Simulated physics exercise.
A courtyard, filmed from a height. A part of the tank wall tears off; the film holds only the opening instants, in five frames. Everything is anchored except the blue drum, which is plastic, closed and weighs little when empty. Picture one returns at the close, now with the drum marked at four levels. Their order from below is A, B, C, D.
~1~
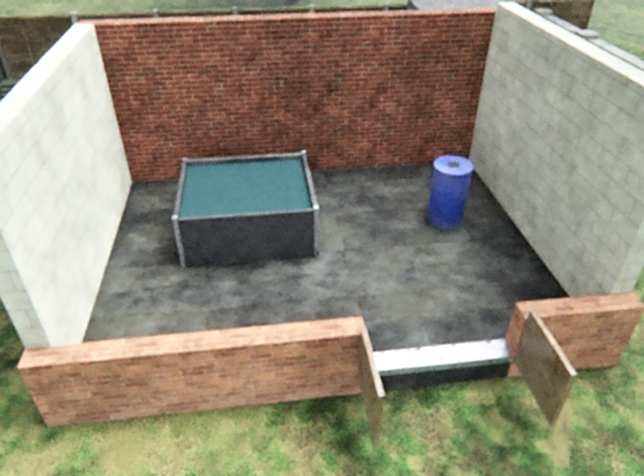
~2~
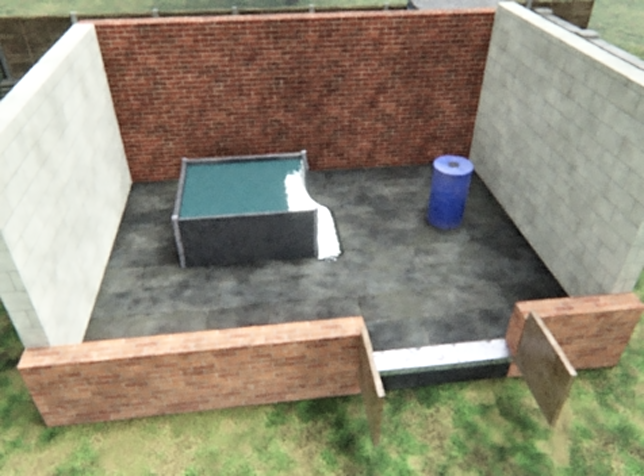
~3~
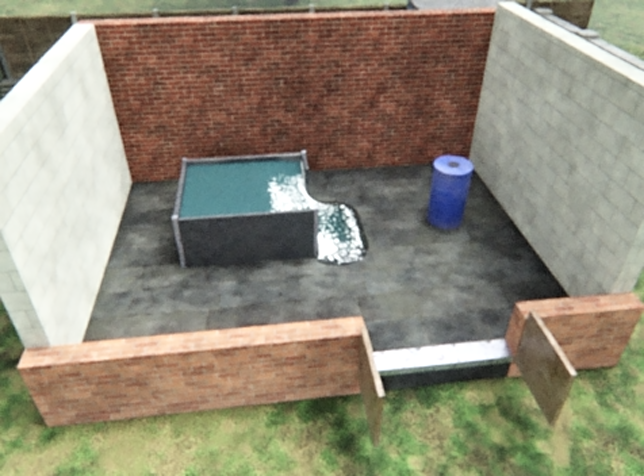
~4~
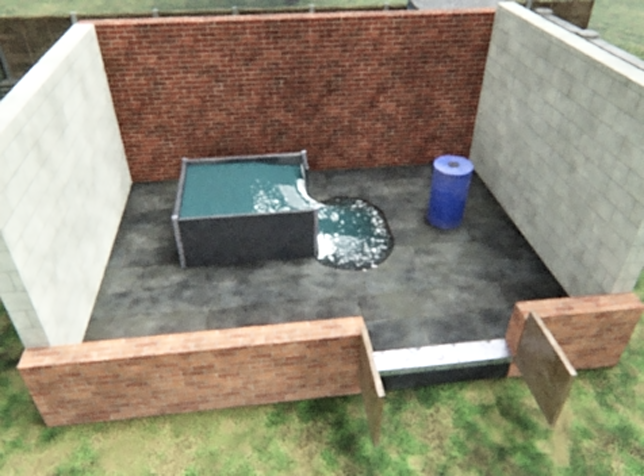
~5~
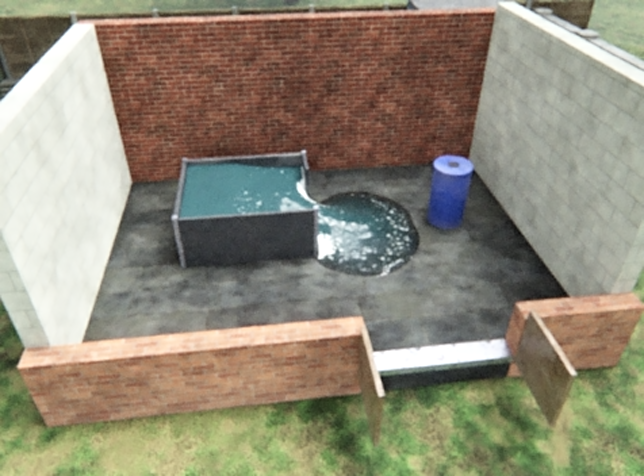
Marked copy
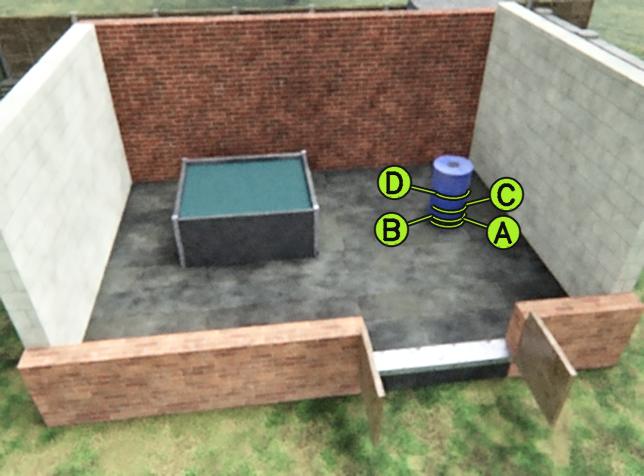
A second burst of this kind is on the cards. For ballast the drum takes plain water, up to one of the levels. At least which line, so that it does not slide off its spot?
The answer is level D.
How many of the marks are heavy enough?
One.
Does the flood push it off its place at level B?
Yes, that goes wrong.
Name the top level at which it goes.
Here it is level C.
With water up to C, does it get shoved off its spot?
Yes, it does.
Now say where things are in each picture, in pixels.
Lid of the blue drum at (453, 165); tank full, its middle at (246, 188); open gate at (439, 313), in the first picture.
In the second picture, 2 % of the ground under water, its edge towards the drum at (330, 228).
In the third picture, 4 % of the ground under water, its edge towards the drum at (357, 228).
In the fourth picture, 8 % of the ground under water, its edge towards the drum at (383, 226).
Lid of the blue drum at (453, 165); 11 % of the ground under water, its edge towards the drum at (403, 218), in the fifth picture.
In lime, A at (451, 226); B at (452, 221); C at (453, 212); D at (456, 198); from the bottom up A, B, C, D.
For level A, it is pushed about 3 times its own width away.
For level B, it is pushed about twice its own width away.
For level C, it is pushed about its own width away.
For level D, it does not move.
